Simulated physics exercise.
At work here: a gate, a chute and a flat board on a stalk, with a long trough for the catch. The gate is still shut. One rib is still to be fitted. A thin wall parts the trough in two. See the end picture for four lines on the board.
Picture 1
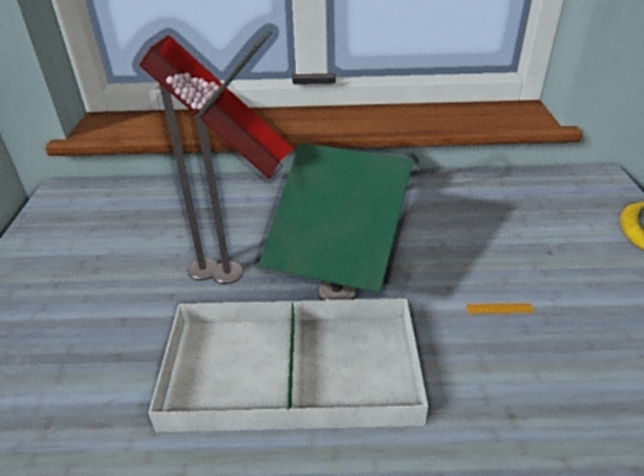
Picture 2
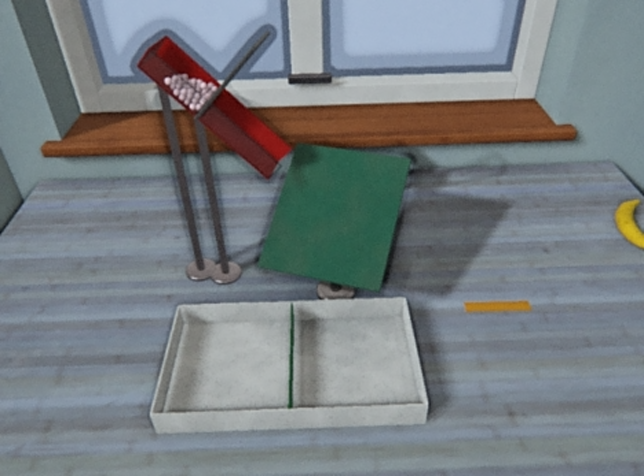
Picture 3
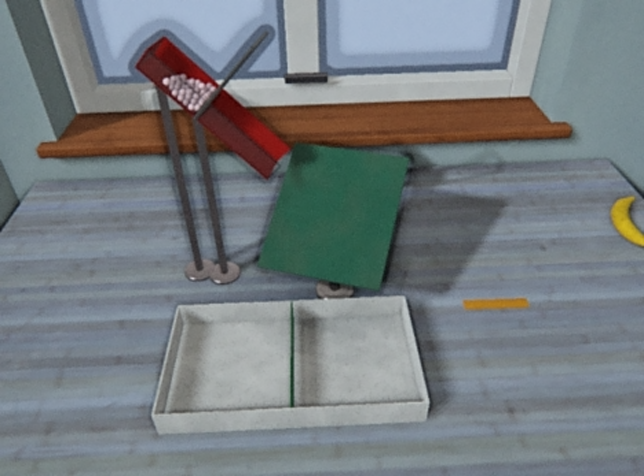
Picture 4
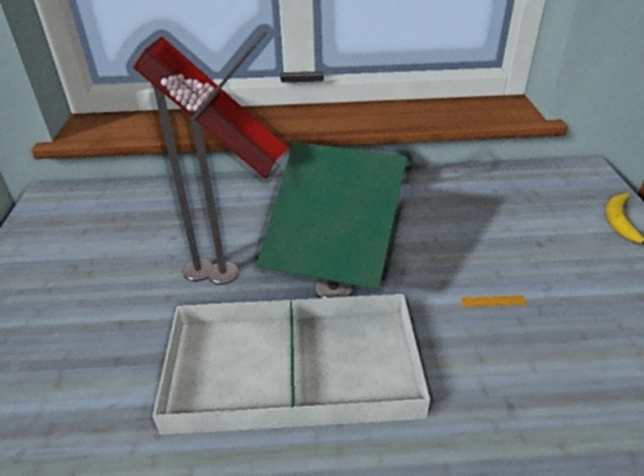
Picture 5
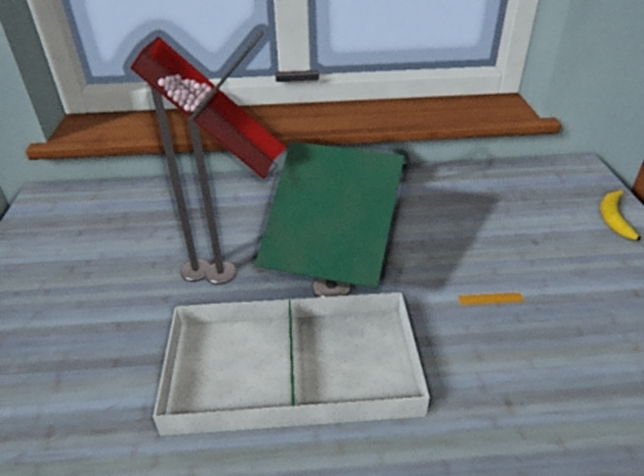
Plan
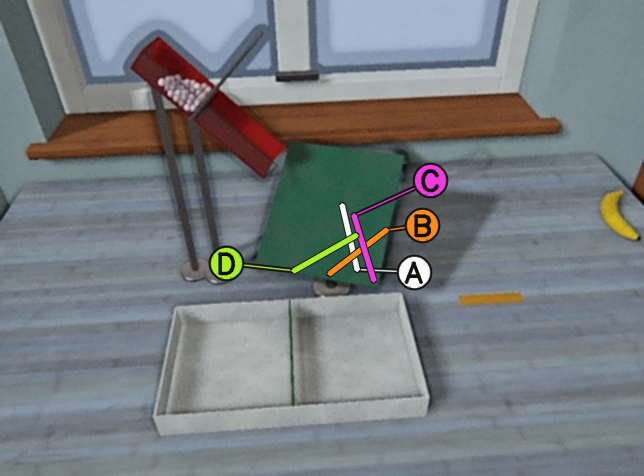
On a grey wooden table by a window, everything stays still as the view shifts slightly.
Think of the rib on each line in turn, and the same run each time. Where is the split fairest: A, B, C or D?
The answer is line B.
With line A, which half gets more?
Right.
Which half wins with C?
More lands on the right.
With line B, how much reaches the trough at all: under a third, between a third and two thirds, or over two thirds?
Over two thirds.
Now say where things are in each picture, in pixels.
The first picture shows load behind the gate (201, 89), sugar pearls; lip of the chute (275, 170), sloping fairly steeply.
The second picture shows middle of the board (335, 212), tilted fairly steeply; middle of its low edge (316, 279); of its high edge (352, 150).
The third picture shows front corners of the trough (152, 416) and (428, 402); front end of its middle wall (291, 409).
The fourth picture shows middle of the load (195, 91); lip (271, 170).
The fifth picture shows middle of the load (193, 91); lip (269, 170).
On the marked copy, line A from (342, 205) to (357, 269); line B from (386, 230) to (329, 273); line C from (354, 215) to (373, 280); line D from (356, 235) to (294, 270).
Choosing A, of what is caught, about a tenth in the left half, the larger part in the right.
Choosing B, of what is caught, roughly a third in the left half, roughly two thirds in the right.
Choosing C, of what is caught, about a tenth in the left half, almost all in the right.
Choosing D, of what is caught, the larger part in the left half, about a tenth in the right.
